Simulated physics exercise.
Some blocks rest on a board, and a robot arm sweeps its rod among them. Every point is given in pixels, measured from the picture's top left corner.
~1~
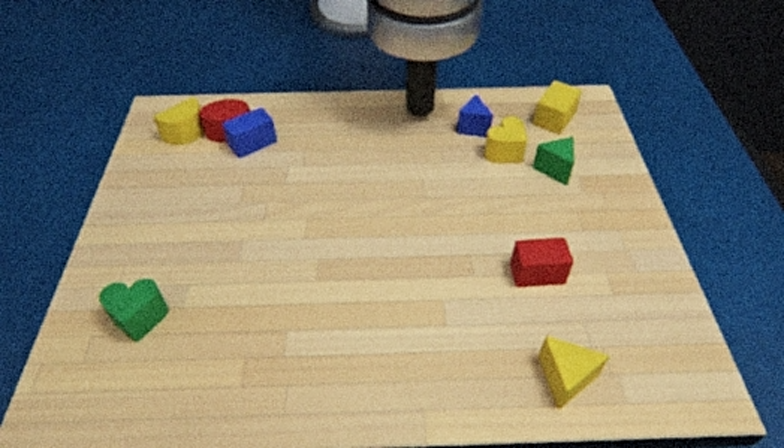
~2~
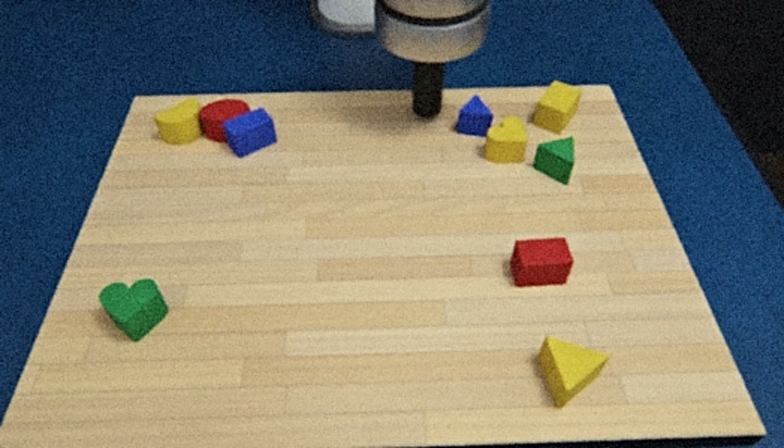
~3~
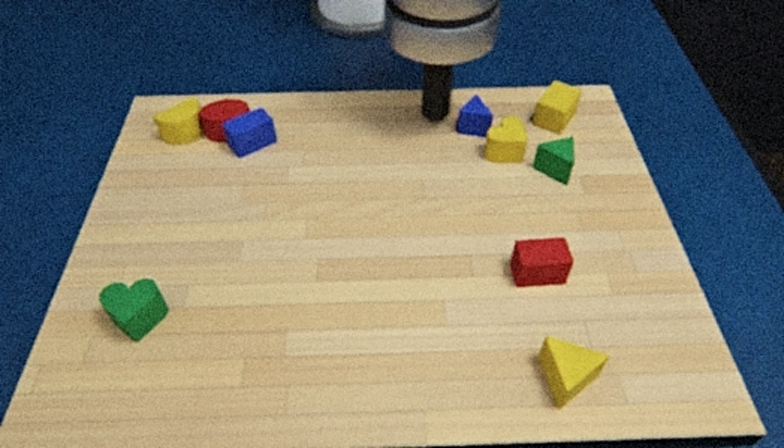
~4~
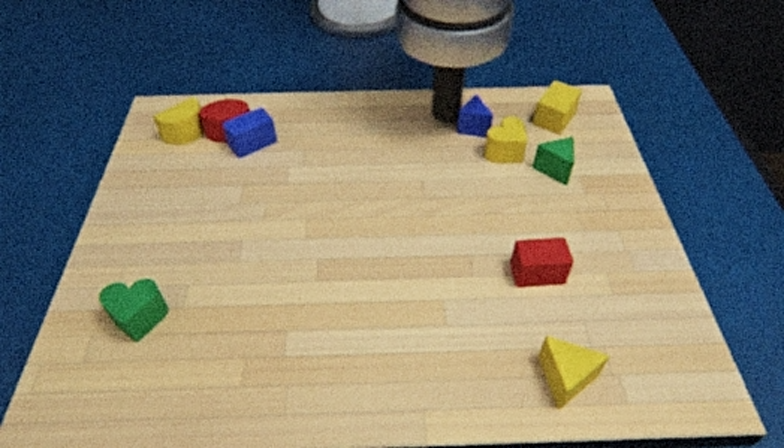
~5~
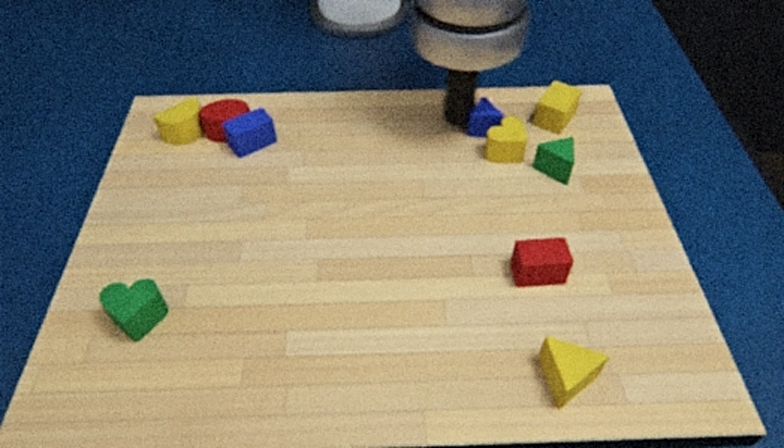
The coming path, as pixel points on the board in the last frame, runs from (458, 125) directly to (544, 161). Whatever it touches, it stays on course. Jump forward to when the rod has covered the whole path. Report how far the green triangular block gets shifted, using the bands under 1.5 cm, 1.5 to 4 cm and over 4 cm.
The distance will be 1.5 to 4 cm.
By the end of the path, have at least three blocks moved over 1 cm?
Yes, that is how it ends up.
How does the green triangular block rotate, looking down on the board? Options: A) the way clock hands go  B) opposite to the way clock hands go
B - opposite to the way clock hands go.
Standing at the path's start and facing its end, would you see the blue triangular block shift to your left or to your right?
Toward the left.
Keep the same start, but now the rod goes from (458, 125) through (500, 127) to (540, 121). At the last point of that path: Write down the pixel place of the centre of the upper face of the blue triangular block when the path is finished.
Its top middle: (556, 115).
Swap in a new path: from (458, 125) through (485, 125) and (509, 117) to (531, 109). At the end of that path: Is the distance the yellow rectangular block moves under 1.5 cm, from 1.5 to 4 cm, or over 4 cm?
Offset: Below 1.5 cm.
On the path given first. One third of the way, rod (488, 129); blue triangular block (516, 111), turned 30° anticlockwise; yellow heart block (515, 132), turned 25° clockwise.
Two thirds of the way, rod (517, 141); blue triangular block (540, 115), turned 75° anticlockwise; yellow heart block (533, 146), turned 40° clockwise; green triangular block (570, 150), turned 30° anticlockwise.
At the end, rod (546, 152); blue triangular block (550, 118), turned 95° anticlockwise; yellow heart block (542, 156), turned 70° clockwise; yellow rectangular block (563, 94); green triangular block (580, 157), turned 70° anticlockwise.
